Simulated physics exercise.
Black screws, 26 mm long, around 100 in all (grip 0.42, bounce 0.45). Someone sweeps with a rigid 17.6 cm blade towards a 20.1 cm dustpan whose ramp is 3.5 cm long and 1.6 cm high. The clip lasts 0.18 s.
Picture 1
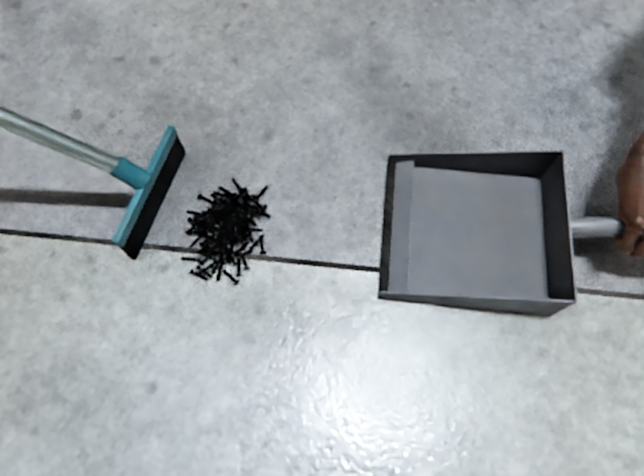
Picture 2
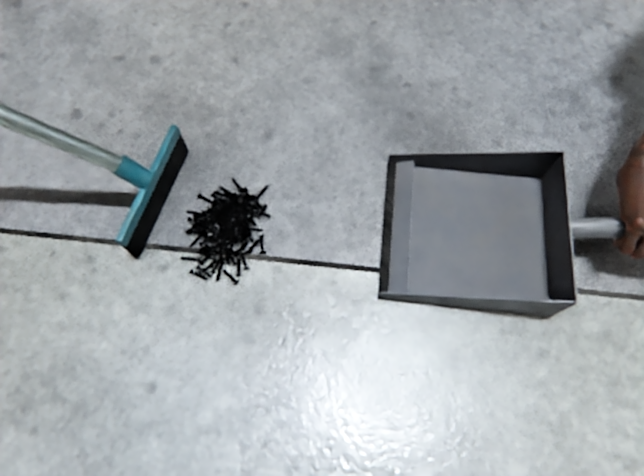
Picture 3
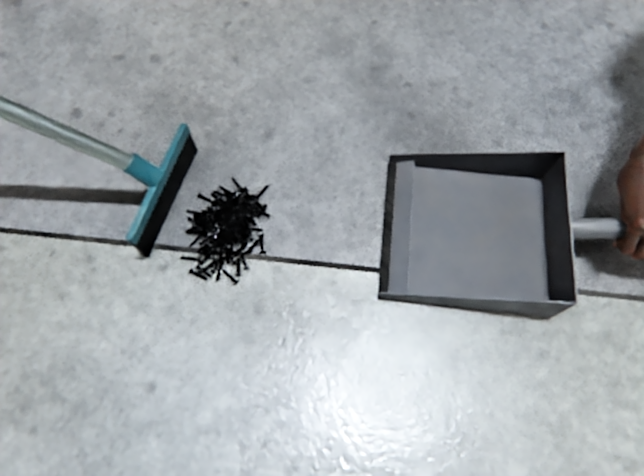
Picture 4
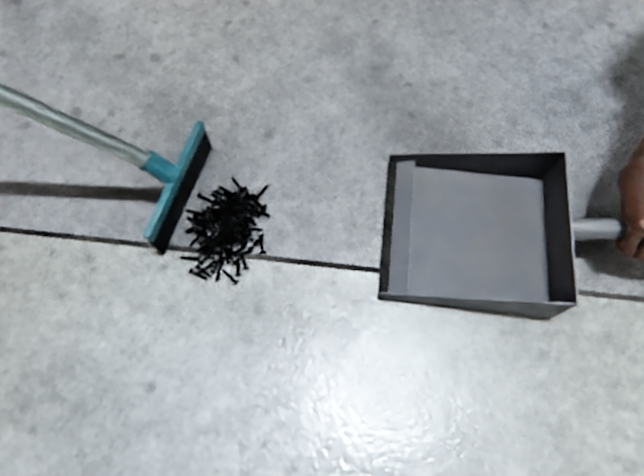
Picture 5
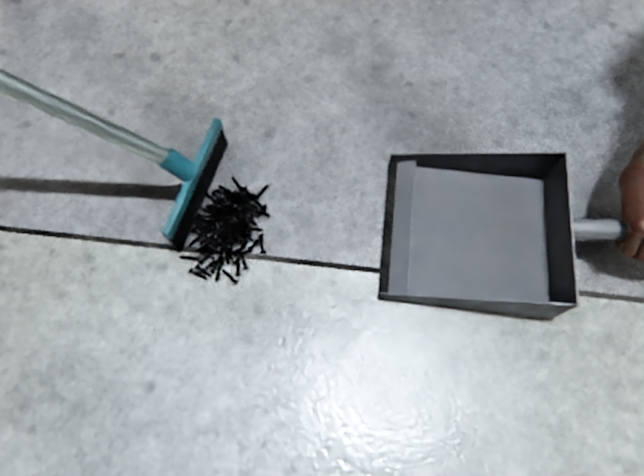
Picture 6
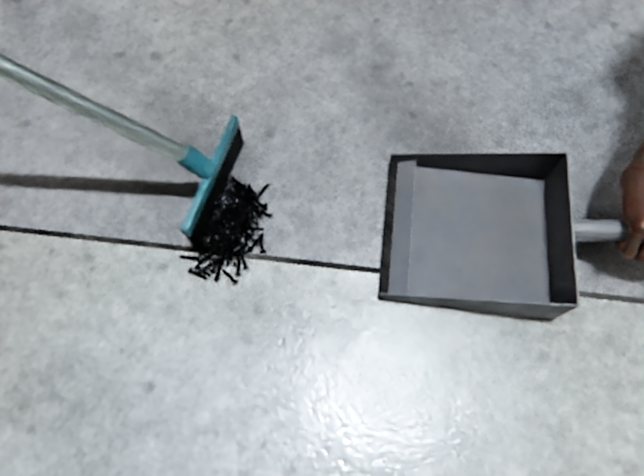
On a gray tiled floor, a teal broom with a dark edge slid slowly right and pressed into a small pile of black screws, while a hand held a gray dustpan still on the right.
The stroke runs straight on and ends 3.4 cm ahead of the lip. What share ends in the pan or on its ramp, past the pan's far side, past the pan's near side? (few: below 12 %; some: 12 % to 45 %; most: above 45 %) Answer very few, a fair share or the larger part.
Pan: Very few, far side: Very few, near side: Very few.
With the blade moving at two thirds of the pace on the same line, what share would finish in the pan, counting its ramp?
Then about 0 per cent.
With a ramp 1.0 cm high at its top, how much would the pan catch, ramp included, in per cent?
Then about 5 per cent.
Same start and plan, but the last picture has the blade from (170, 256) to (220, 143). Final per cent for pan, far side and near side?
Pan 5, far 0, near 20.
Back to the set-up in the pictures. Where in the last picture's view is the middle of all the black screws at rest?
Around (356, 234).
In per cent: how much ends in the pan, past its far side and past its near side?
Pan 5; far side 0; near side 5.
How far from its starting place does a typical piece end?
About 18 cm.
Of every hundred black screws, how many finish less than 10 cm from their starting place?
Some 30 per cent.
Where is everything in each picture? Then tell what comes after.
The first frame shows blade from (120, 243) to (173, 133), moved 0.0 cm, 0 of the pieces shifted so far; middle of the pieces at (228, 224); pan at (478, 236).
The second frame shows blade from (123, 242) to (176, 132), moved 0.4 cm, 0 of the pieces shifted so far; middle of the pieces at (228, 224).
The third frame shows blade from (133, 240) to (185, 130), moved 1.7 cm, 0 of the pieces shifted so far; middle of the pieces at (228, 224).
The fourth frame shows blade from (150, 237) to (201, 128), moved 3.8 cm, 0 of the pieces shifted so far; middle of the pieces at (228, 223).
The fifth frame shows blade from (168, 234) to (218, 125), moved 6.2 cm, 11 of the pieces shifted so far; middle of the pieces at (228, 223).
The sixth frame shows blade from (187, 232) to (235, 123), moved 8.5 cm, 58 of the pieces shifted so far; middle of the pieces at (232, 224); pan at (480, 238).
Then, 0.16 s after the last picture, middle of the blade 14 cm from the lip; 0 % over the lip, far side 0 %, near side 0 %.
Then, 0.26 s after the last picture, middle of the blade 7 cm from the lip; 0 % over the lip, far side 0 %, near side 5 %.
Then, 0.50 s after the last picture, middle of the blade 5 cm from the lip; 5 % over the lip, far side 0 %, near side 5 %.
In the end, pan 5 %, far side 0 %, near side 5 %, in front of the lip or behind the blade 95 %.
